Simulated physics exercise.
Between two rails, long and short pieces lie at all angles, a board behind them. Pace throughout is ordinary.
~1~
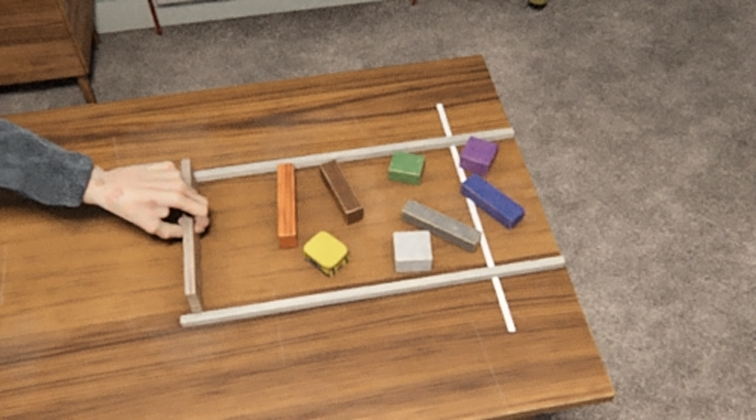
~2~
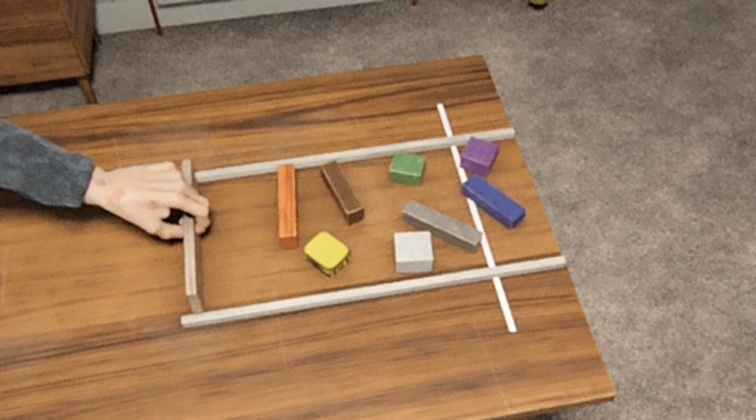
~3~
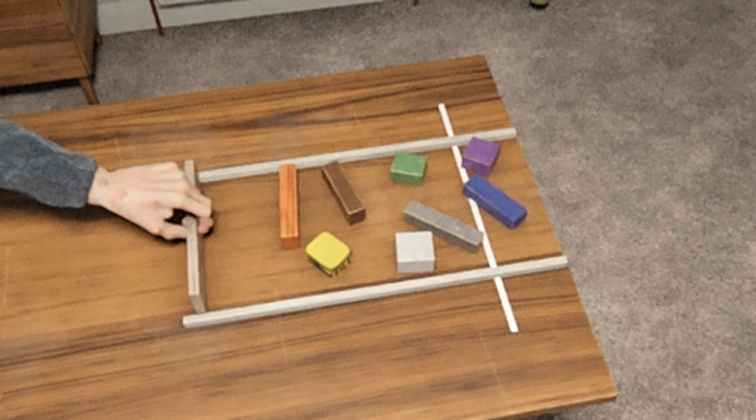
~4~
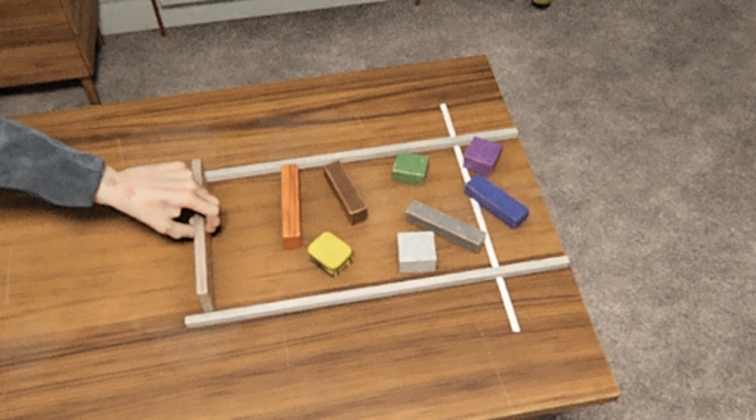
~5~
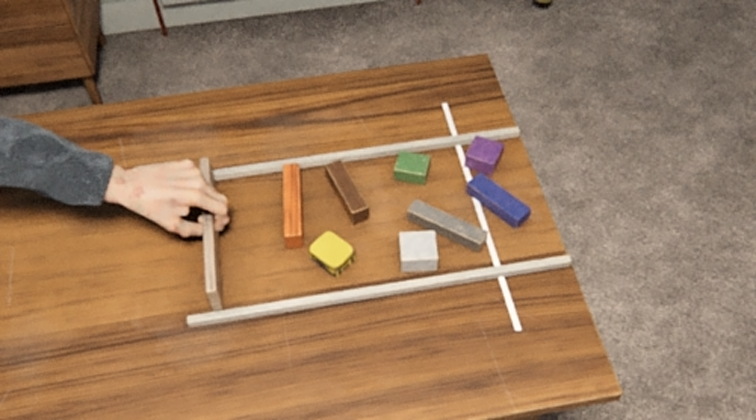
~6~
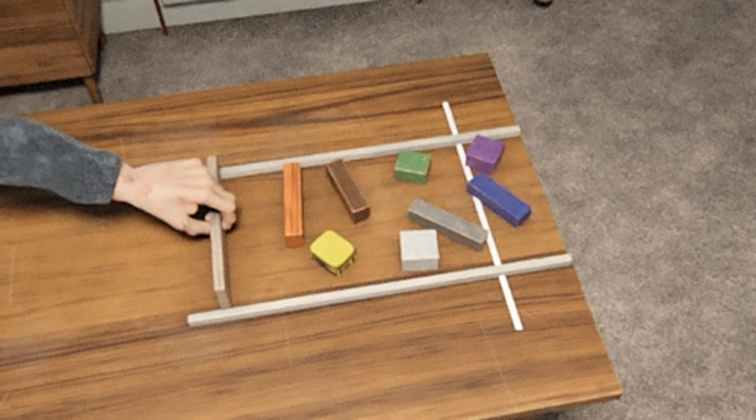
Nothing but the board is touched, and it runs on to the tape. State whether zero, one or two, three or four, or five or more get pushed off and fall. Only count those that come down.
Looks like just one or two of them go over the edge.
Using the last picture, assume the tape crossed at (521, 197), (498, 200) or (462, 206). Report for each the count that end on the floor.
Result per try: 5; 4; 0.
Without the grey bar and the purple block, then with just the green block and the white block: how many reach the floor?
It would be 0 and 0.
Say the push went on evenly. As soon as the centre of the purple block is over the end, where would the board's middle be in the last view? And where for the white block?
Near (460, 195), then near (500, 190).
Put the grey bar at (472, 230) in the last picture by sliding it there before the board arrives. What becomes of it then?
Lab note: It does not drop.
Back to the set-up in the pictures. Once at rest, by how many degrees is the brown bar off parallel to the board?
It is near 0° out of line.
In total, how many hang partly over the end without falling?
Looks like 2 of them.
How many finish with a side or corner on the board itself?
It ends up touching 2.
Soon after, none off yet; purple block at rest near (485, 155); blue bar at rest near (499, 199); grey bar at rest near (447, 225).
Then, none off yet; purple block moved about its own width near (510, 149); blue bar moving near (504, 197); grey bar moved about its own width near (509, 218).
At rest, the number that fall off is one or two; fallen, purple block.
